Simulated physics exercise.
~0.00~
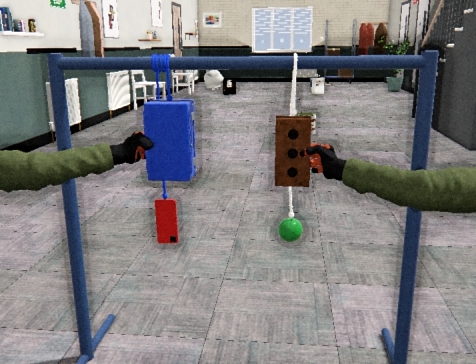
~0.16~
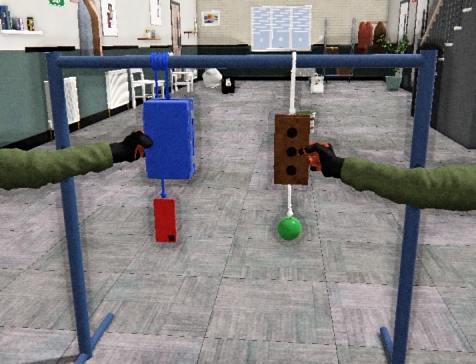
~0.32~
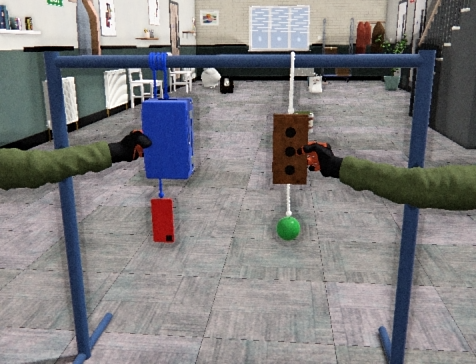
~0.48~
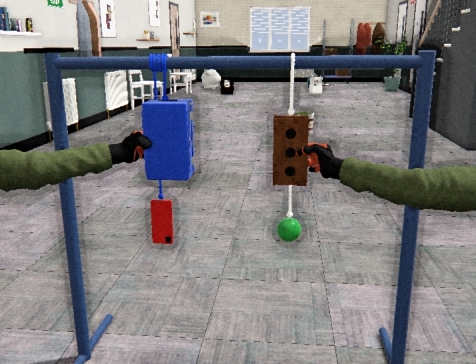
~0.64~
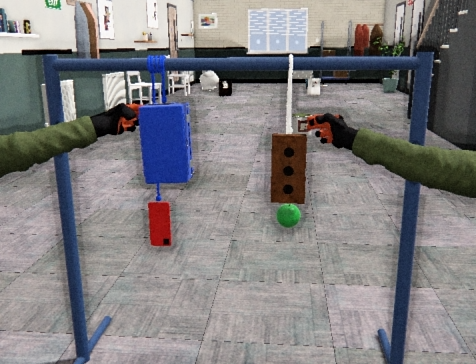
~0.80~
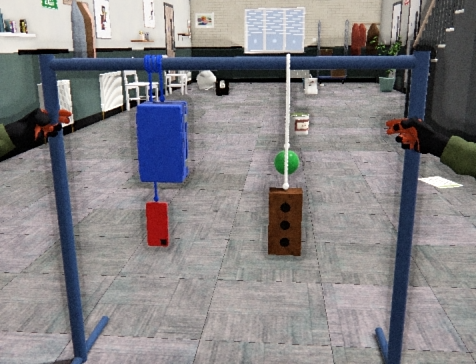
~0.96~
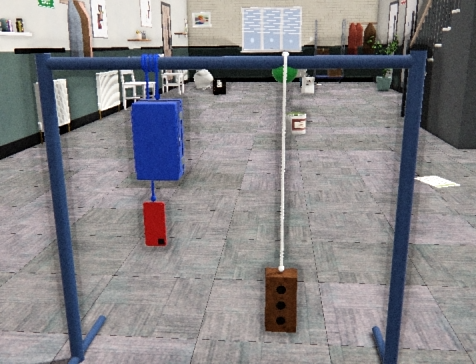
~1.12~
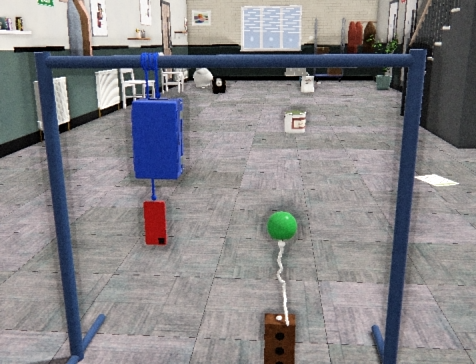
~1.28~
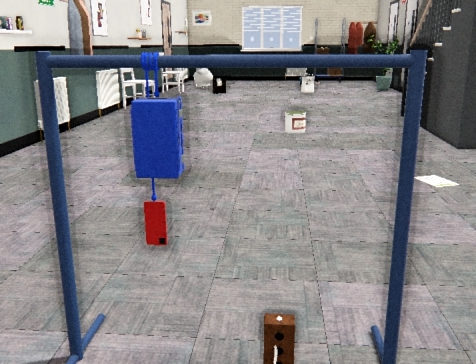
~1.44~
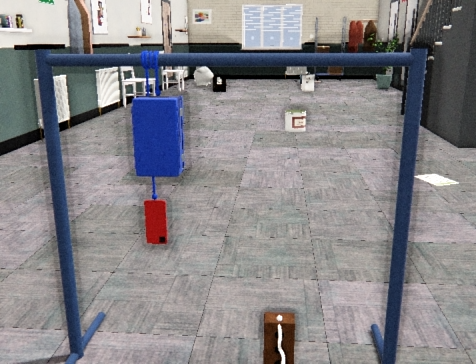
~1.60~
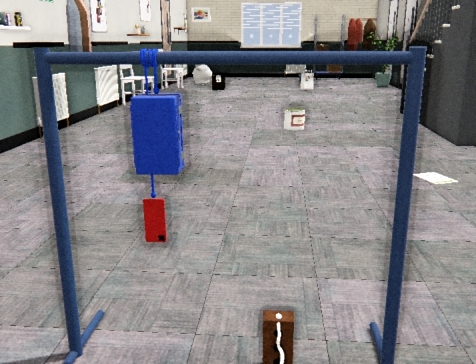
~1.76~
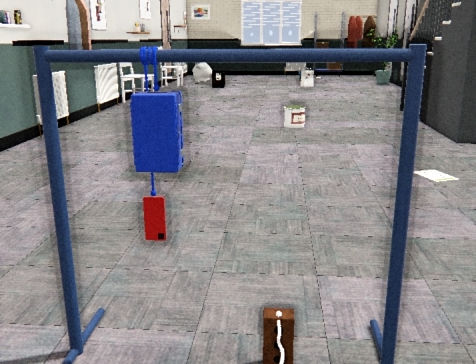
At the start, two gloved hands hold a blue case and a brown brick beneath a blue rail, with a red phone-like block hanging under the case and a green apple on a white rope under the brick. The hands let go and draw back out of view. The blue case stays hanging, but the brick sinks as the green apple rises toward the rail. The rope then comes off the rail, and brick, apple and rope fall. Finally, the brick rests on the floor with the rope lying against it, the apple out of sight, while the case and red block still hang.
